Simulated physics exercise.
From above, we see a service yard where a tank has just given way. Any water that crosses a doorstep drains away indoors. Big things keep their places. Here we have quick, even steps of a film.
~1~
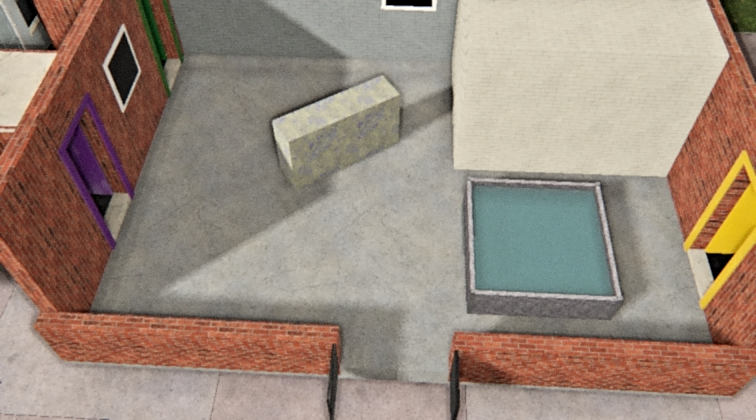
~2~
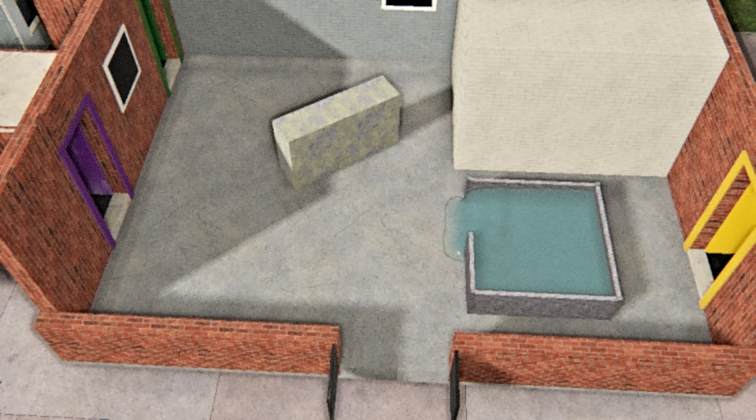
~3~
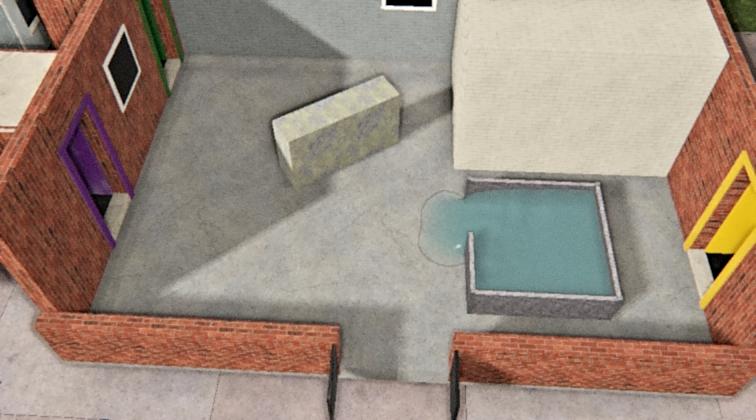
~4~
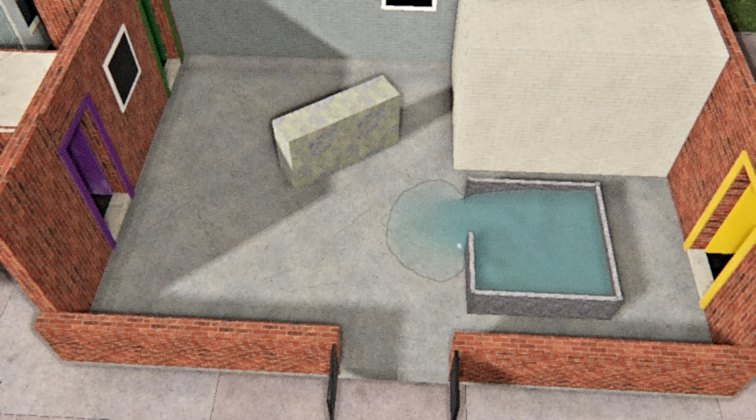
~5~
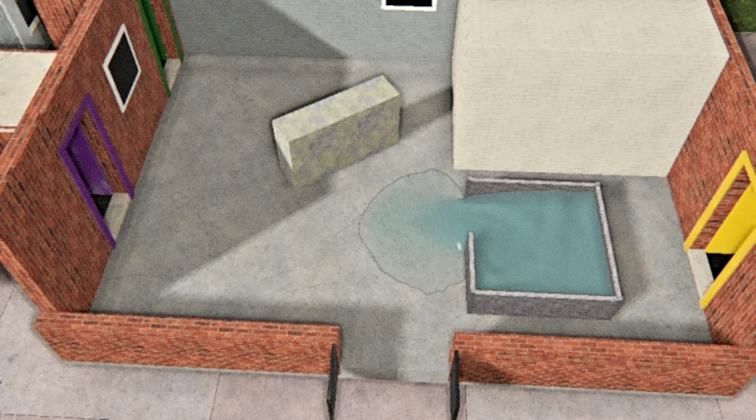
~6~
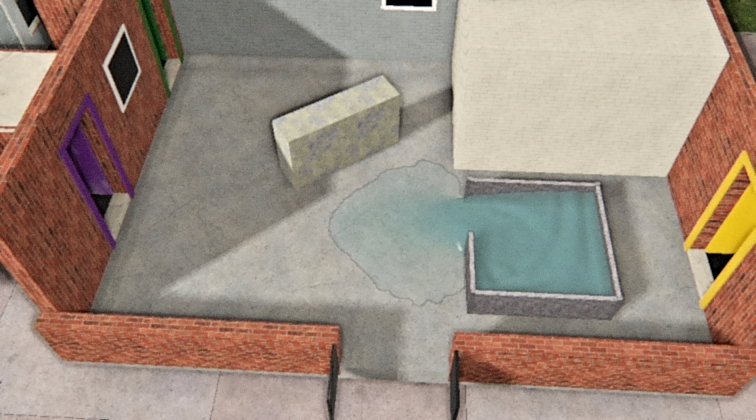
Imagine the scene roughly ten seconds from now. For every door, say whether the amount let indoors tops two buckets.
The green door stays at two buckets or less; the yellow door stays at two buckets or less; the purple door stays at two buckets or less.
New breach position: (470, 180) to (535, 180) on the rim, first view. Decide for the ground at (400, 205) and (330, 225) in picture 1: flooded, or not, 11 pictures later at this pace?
Respectively: Drenched and drenched.
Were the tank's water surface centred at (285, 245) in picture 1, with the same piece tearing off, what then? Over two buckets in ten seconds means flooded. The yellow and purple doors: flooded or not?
As it turns out, the yellow door ends up short of the line and the purple door ends up past the line.
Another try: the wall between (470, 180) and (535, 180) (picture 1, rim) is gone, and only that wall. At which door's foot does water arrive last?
I'd say the green door.
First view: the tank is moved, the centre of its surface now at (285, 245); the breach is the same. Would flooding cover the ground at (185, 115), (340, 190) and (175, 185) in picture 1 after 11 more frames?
The three spots read swamped, left dry, swamped.
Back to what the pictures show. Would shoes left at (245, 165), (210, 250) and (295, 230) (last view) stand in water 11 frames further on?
Taking them as listed, they are spared, waterlogged and waterlogged.
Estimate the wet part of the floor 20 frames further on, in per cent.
Some 45 in a hundred.
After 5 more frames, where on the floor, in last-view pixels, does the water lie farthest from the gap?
The farthest wet spot is near (228, 205).
A moment on, water covers 20 % of the floor; the green door not reached, the yellow door not reached, the purple door not reached.
Next, water covers 30 % of the floor; the green door not reached, the yellow door not reached, the purple door not reached.
Then, water covers 45 % of the floor; the green door not reached, the yellow door not reached, the purple door under two buckets in.
Later, water covers 55 % of the floor; the green door wet at the sill, nothing in, the yellow door not reached, the purple door under two buckets in.
In the end, water covers 80 % of the floor; the green door wet at the sill, nothing in, the yellow door not reached, the purple door under two buckets in.
